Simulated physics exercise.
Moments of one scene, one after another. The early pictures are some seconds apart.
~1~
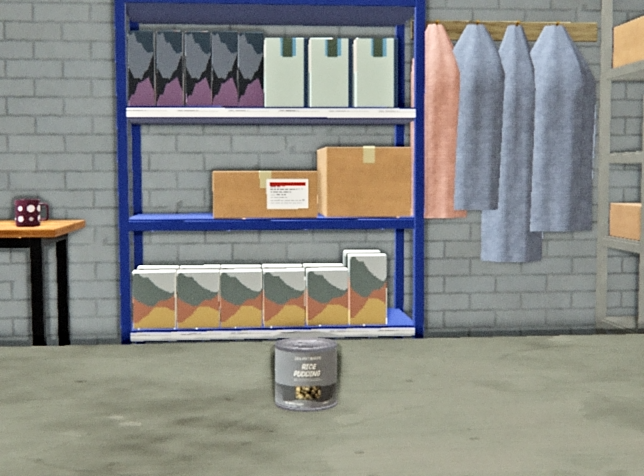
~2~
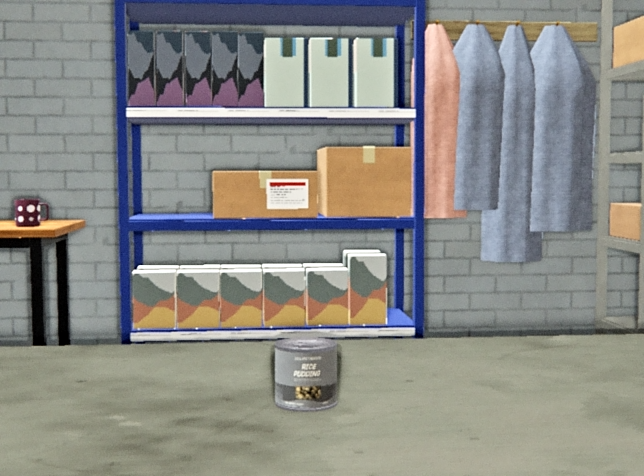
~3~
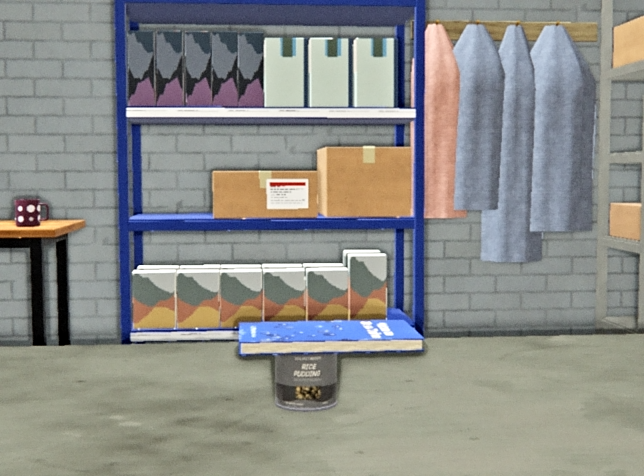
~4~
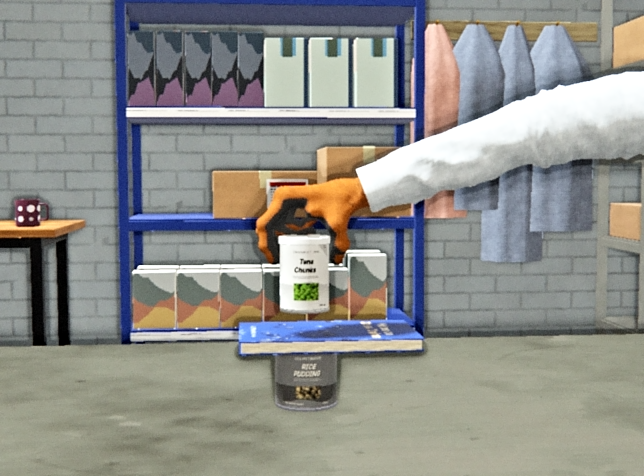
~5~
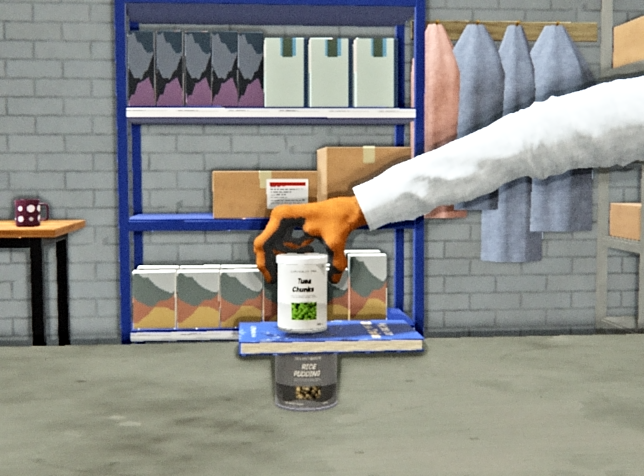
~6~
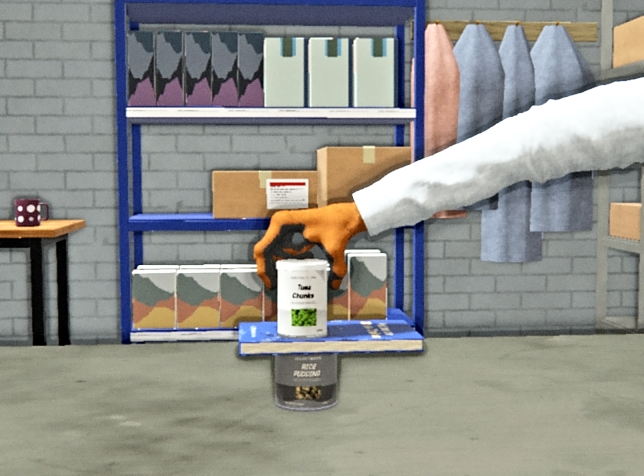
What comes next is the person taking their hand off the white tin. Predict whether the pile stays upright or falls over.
I expect success here.
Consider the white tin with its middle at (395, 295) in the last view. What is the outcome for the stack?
Result: The stack tips over.
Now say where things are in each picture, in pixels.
The last thing is not in view yet, in the first frame.
The last thing is not in view yet, in the second frame.
The last thing is not in view yet; blue book (327, 336), in the third frame.
Coming down; white tin (304, 274); blue book (327, 336), in the fourth frame.
Coming down; white tin (302, 292); blue book (327, 336), in the fifth frame.
Set down, still held; white tin (302, 299); blue book (327, 336), in the sixth frame.
Then, 0.60 s after the last picture, things are still on the move.
Then, 1.30 s after the last picture, nothing has stirred.
Then, 2.10 s after the last picture, white tin resting near (302, 299).
At rest, all 3 in place. Seen from the same camera at the end, white tin near (302, 299). The stack stays up.
